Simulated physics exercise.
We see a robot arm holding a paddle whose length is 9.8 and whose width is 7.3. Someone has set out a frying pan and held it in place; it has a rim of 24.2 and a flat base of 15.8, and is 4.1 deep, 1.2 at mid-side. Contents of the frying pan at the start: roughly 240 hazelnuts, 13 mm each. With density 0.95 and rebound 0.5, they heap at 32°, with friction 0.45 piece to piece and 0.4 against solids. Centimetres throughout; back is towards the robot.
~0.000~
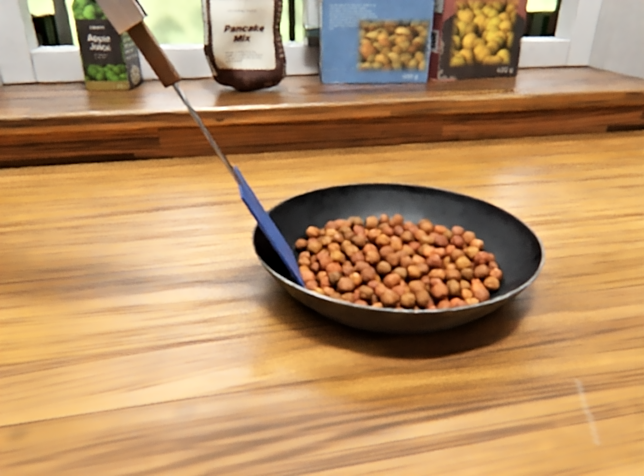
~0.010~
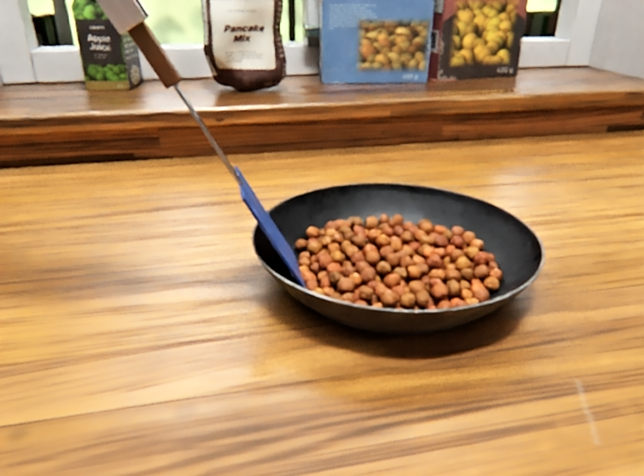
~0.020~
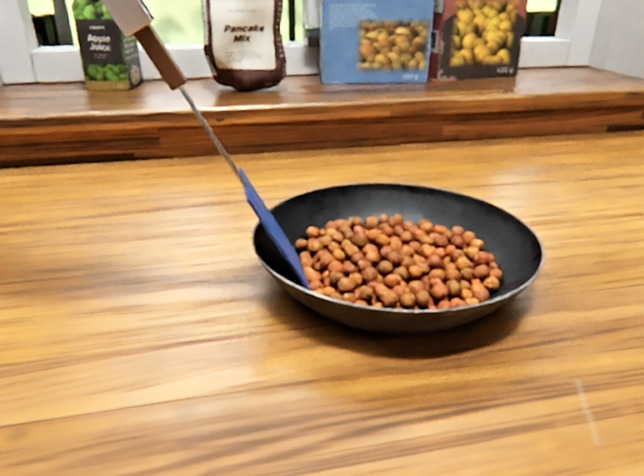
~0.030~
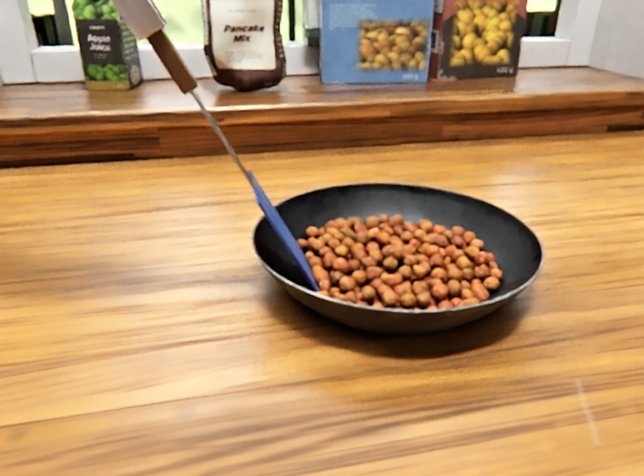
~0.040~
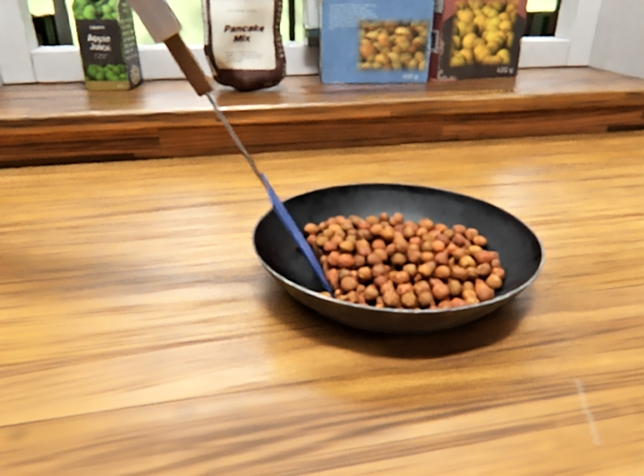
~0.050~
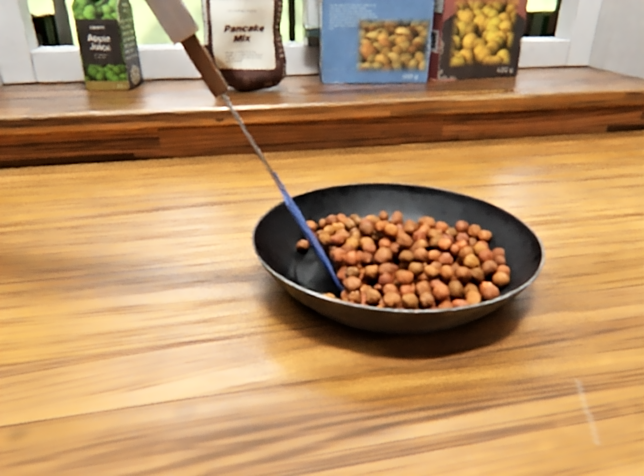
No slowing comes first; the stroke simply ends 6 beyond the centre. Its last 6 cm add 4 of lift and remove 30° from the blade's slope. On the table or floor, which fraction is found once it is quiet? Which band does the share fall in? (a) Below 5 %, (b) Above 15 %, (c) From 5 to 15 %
c.
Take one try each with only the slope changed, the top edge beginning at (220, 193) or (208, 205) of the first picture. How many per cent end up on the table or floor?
About 10% and 10%.
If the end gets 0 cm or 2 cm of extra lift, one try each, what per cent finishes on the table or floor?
First try around 0 percent, second try around 15 percent.
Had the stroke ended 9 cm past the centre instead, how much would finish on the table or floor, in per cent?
My guess would be around 25 per cent.
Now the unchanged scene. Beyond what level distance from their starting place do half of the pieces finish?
Near 3 cm, measured level.
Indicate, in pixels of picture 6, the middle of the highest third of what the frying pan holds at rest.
Roughly at (473, 239).
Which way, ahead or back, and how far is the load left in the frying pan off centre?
It rests close to 4.0 centimetres ahead of centre.
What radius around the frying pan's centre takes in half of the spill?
Roughly 36 centimetres.
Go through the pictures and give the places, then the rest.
The first picture shows paddle top edge at (238, 181), sloping 62°; upper third of the load around (395, 253), from x 300 to 495, top at y 220; 236 in the frying pan.
The second picture shows paddle top edge at (239, 181), sloping 62°; upper third of the load around (395, 253), from x 300 to 495, top at y 220.
The third picture shows paddle top edge at (244, 183), sloping 62°; upper third of the load around (395, 254), from x 300 to 495, top at y 220.
The fourth picture shows paddle top edge at (253, 185), sloping 62°; upper third of the load around (392, 252), from x 300 to 495, top at y 220.
The fifth picture shows paddle top edge at (267, 187), sloping 62°; upper third of the load around (392, 248), from x 300 to 500, top at y 220.
The sixth picture shows paddle top edge at (280, 187), sloping 62°; upper third of the load around (401, 246), from x 305 to 505, top at y 215; 236 in the frying pan.
By 0.08 s, sloping 62°, highest piece 5 above the table; 236 in the frying pan.
By 0.12 s, sloping 52°, highest piece 7 above the table; 236 in the frying pan.
By 0.33 s, sloping 32°, highest piece 5 above the table; 213 in the frying pan, 21 on the table or floor, 2 on the blade or in flight.
By 1.38 s, sloping 32°, highest piece 4 above the table; 213 in the frying pan, 23 on the table or floor.
Final count, 213 in the frying pan, 23 on the table or floor. That is 10 % on the table or floor.
